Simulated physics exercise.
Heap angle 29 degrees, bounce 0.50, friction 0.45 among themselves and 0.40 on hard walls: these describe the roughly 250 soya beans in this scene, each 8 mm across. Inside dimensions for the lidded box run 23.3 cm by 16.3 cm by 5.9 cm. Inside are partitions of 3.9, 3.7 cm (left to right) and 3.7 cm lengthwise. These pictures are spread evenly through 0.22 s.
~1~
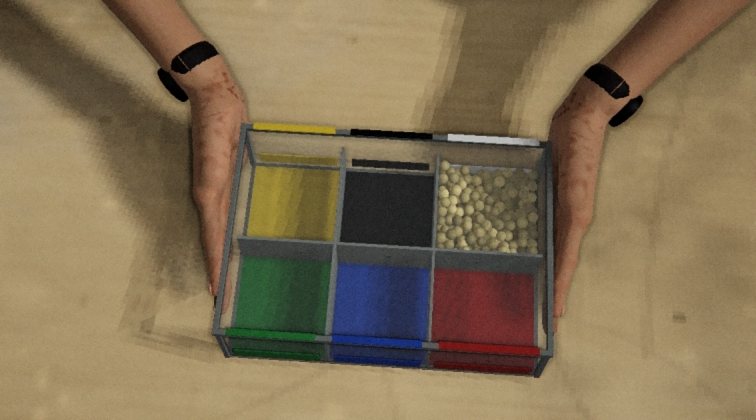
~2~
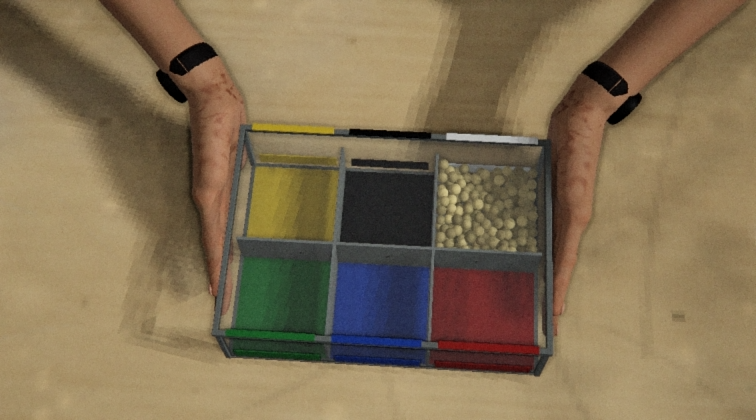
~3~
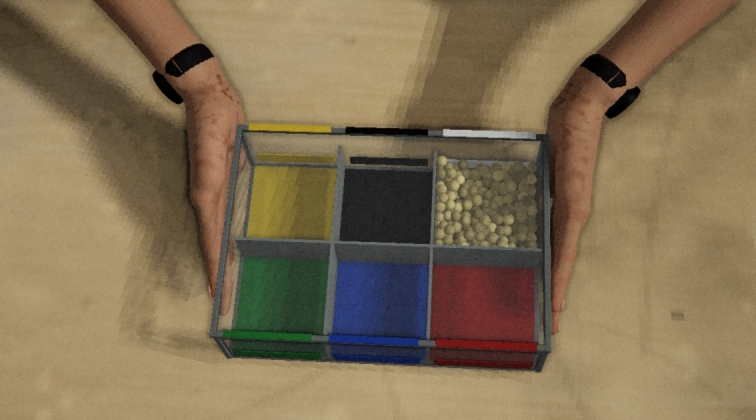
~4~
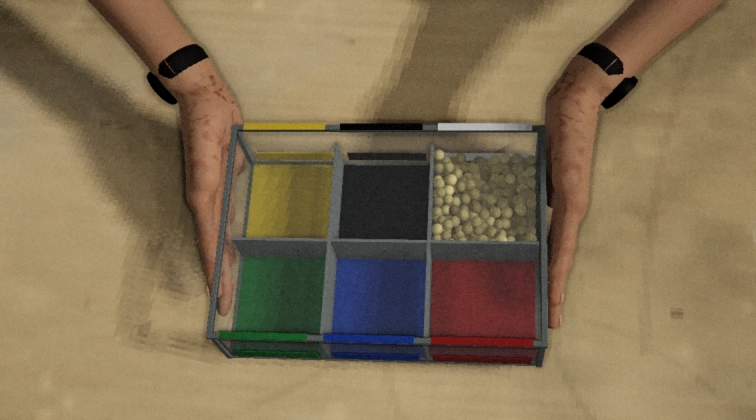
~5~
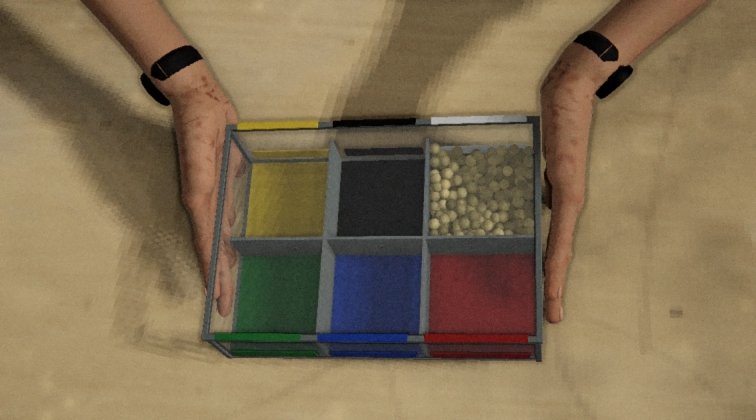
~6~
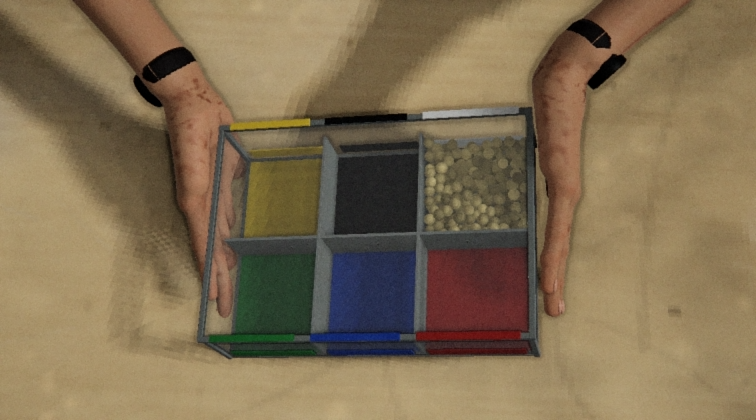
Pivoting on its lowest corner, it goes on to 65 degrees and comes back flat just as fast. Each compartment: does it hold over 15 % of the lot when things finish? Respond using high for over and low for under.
Red low, blue low, green low, yellow low, white high, black low.
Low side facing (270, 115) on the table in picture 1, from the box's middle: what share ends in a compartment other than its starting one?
The share comes to about 15 in a hundred.
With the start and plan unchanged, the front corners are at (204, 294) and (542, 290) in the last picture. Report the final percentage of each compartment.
By the end, red has 0%, blue has 0%, green has 0%, yellow has 0%, white has 95% and black has 5%.
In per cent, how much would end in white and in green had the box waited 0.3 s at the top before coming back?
White 70, green 10.
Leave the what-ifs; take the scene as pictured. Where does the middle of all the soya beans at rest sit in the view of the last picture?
Somewhere near (449, 233) in the last picture.
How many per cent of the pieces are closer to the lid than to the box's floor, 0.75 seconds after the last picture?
Roughly 30 per cent.
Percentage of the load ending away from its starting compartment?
Roughly 30 %.
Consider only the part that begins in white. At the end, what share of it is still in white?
Roughly 70 per cent.
Then, 0.75 s after the last picture, tilt 65 degrees; white 90 %, black 5 %.
Then, 1.25 s after the last picture, tilt 28 degrees; blue 10 %, green 5 %, white 70 %, black 10 %.
Then, 1.81 s after the last picture, tilt 0 degrees; blue 10 %, green 5 %, white 70 %, black 10 %.
In the end, red 0 %, blue 10 %, green 5 %, yellow 0 %, white 70 %, black 10 %.
